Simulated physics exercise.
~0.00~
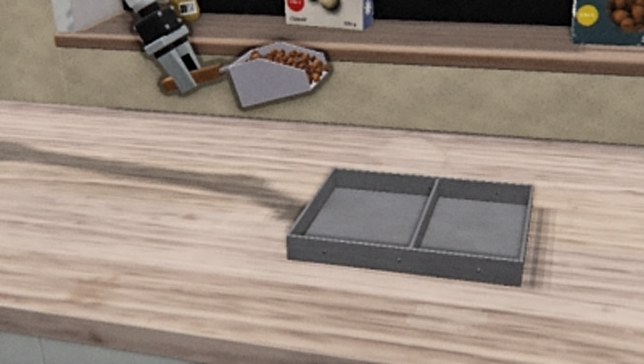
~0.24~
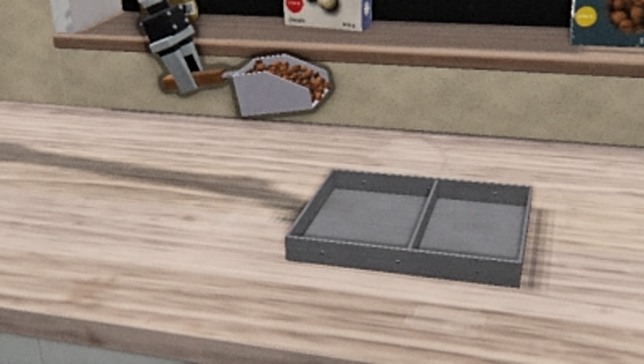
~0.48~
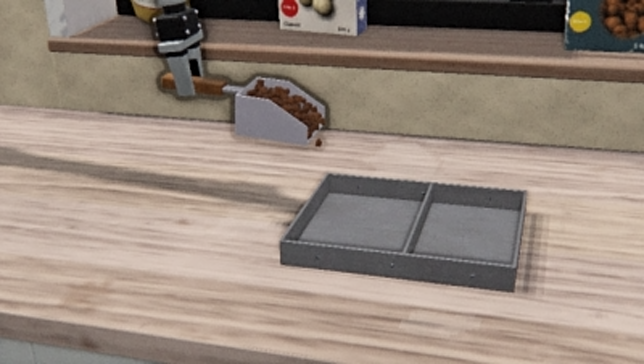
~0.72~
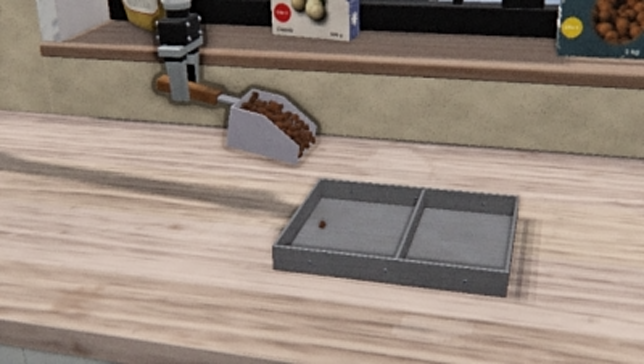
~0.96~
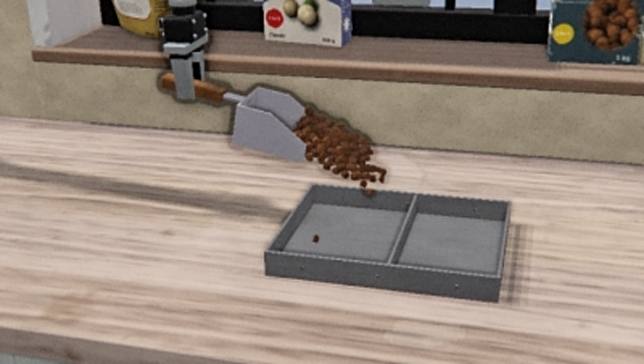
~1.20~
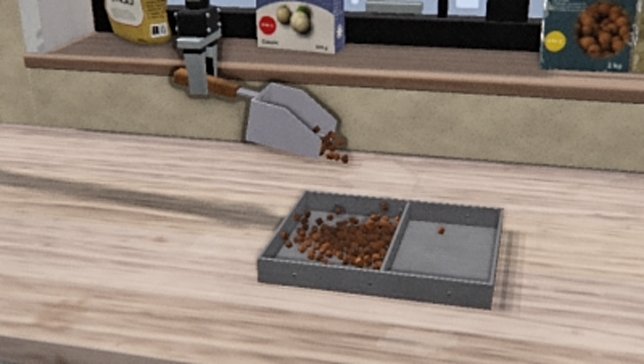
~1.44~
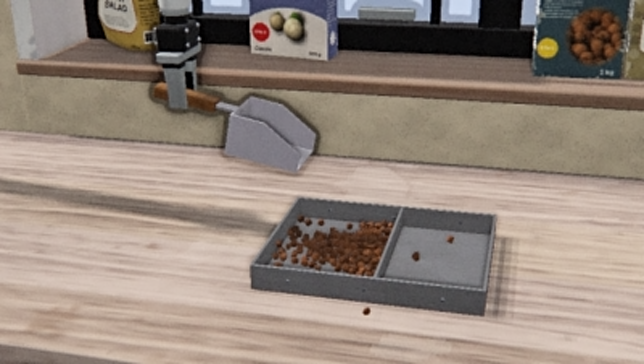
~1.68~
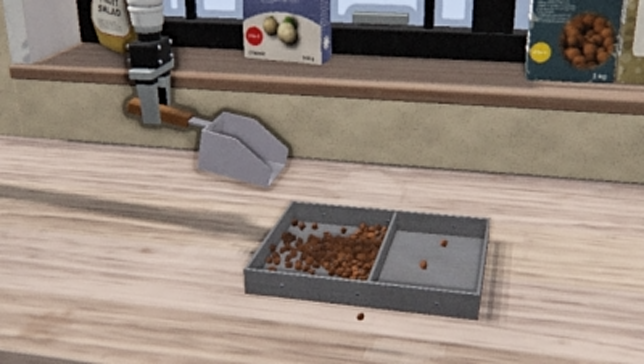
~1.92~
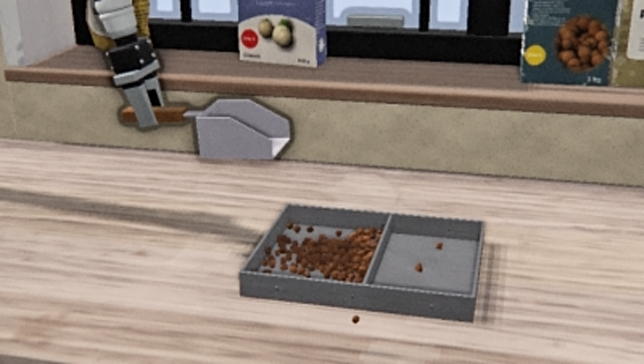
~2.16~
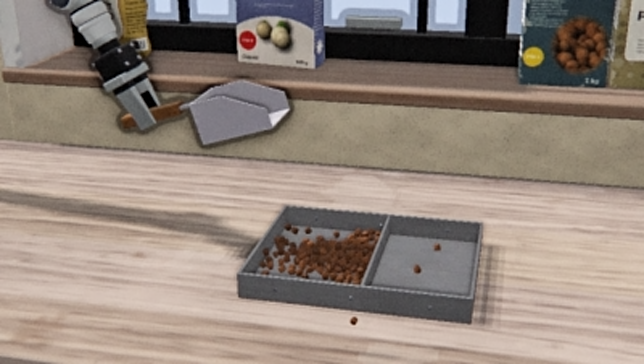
On a wooden counter beneath a shelf of food packages, a robot arm lowers and tips a scoop of brown pellets, pouring them into a divided grey tray, then levels and lifts the empty scoop; nearly all rest in the left compartment, two in the right, one on the counter.
